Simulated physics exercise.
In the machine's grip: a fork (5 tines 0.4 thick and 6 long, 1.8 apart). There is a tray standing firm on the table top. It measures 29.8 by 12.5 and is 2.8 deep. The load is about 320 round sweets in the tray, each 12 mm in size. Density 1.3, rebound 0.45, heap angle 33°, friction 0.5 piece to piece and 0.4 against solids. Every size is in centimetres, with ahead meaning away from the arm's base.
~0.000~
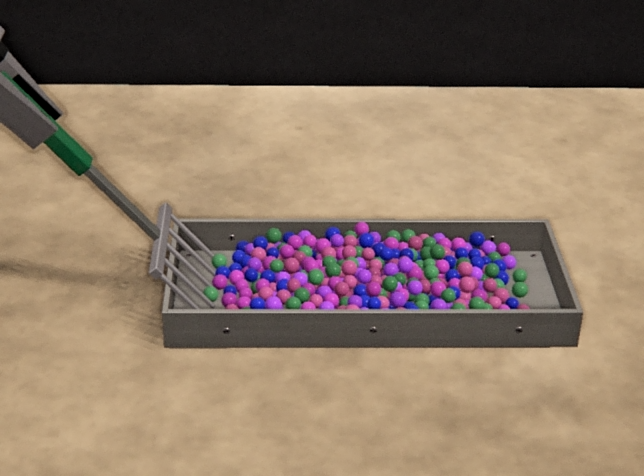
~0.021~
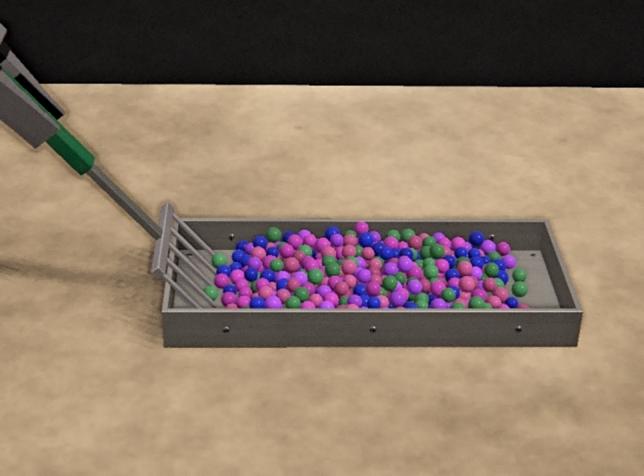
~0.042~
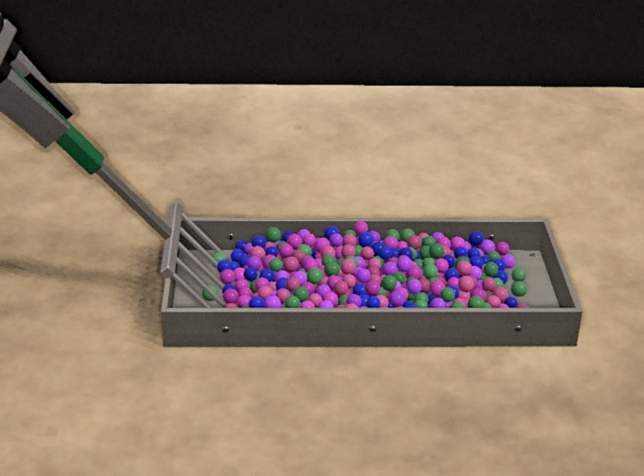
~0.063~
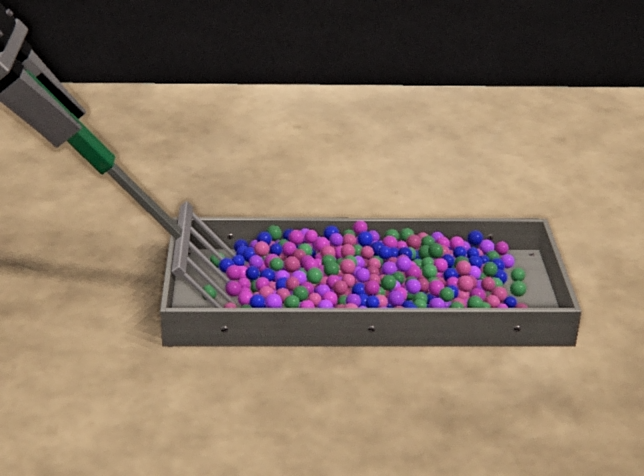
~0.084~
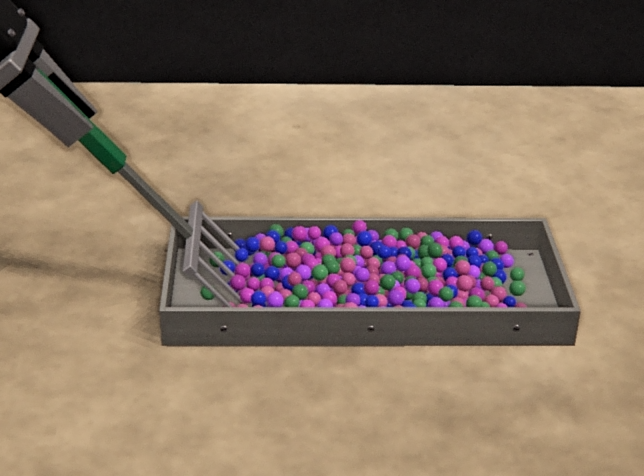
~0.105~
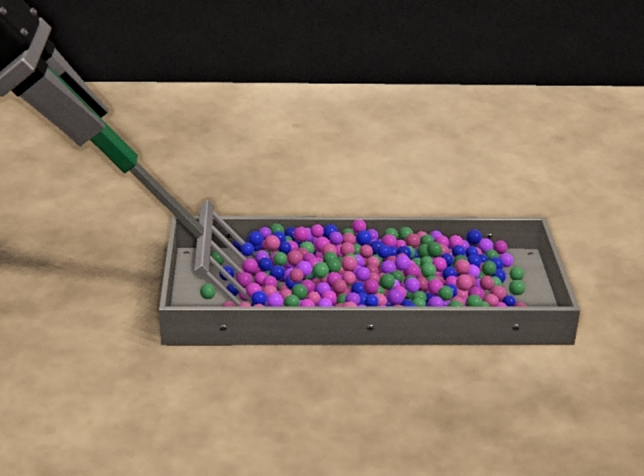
On a sandy tabletop, a robotic arm pushing a tilted fork slowly rightward through colourful round sweets in a shallow grey tray.
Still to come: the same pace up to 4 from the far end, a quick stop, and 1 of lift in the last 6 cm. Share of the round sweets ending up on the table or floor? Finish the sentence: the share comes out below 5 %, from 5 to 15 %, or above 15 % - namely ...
Namely from 5 to 15 %.
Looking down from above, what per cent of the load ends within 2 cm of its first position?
Roughly 15 percent.
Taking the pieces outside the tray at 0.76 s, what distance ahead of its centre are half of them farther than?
16 cm or so.
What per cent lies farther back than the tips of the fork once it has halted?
My estimate is around 60 per cent.
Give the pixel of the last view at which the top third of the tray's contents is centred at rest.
At about (525, 265).
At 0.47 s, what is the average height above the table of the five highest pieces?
Height: Near 6 cm.
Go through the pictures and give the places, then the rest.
Fork bar at (161, 239), sloping 50°; upper third of the load around (361, 267), from x 210 to 525, top at y 230; 323 in the tray, in the first frame.
Fork bar at (163, 239), sloping 50°; upper third of the load around (361, 267), from x 210 to 520, top at y 230, in the second frame.
Fork bar at (172, 238), sloping 50°; upper third of the load around (360, 266), from x 210 to 520, top at y 230, in the third frame.
Fork bar at (183, 238), sloping 50°; upper third of the load around (358, 266), from x 210 to 520, top at y 230, in the fourth frame.
Fork bar at (193, 237), sloping 50°; upper third of the load around (348, 265), from x 210 to 520, top at y 225, in the fifth frame.
Fork bar at (205, 237), sloping 50°; upper third of the load around (339, 265), from x 210 to 520, top at y 225; 323 in the tray, in the sixth frame.
By 0.29 s, sloping 50°, highest piece 4 above the table; 323 in the tray.
By 0.47 s, sloping 50°, highest piece 6 above the table; 323 in the tray.
By 0.76 s, sloping 50°, highest piece 5 above the table; 298 in the tray, 22 on the table or floor, 3 in flight or on the tool.
By 1.46 s, sloping 50°, highest piece 5 above the table; 296 in the tray, 27 on the table or floor.
Final count, 296 in the tray, 27 on the table or floor. That is 8 % on the table or floor.
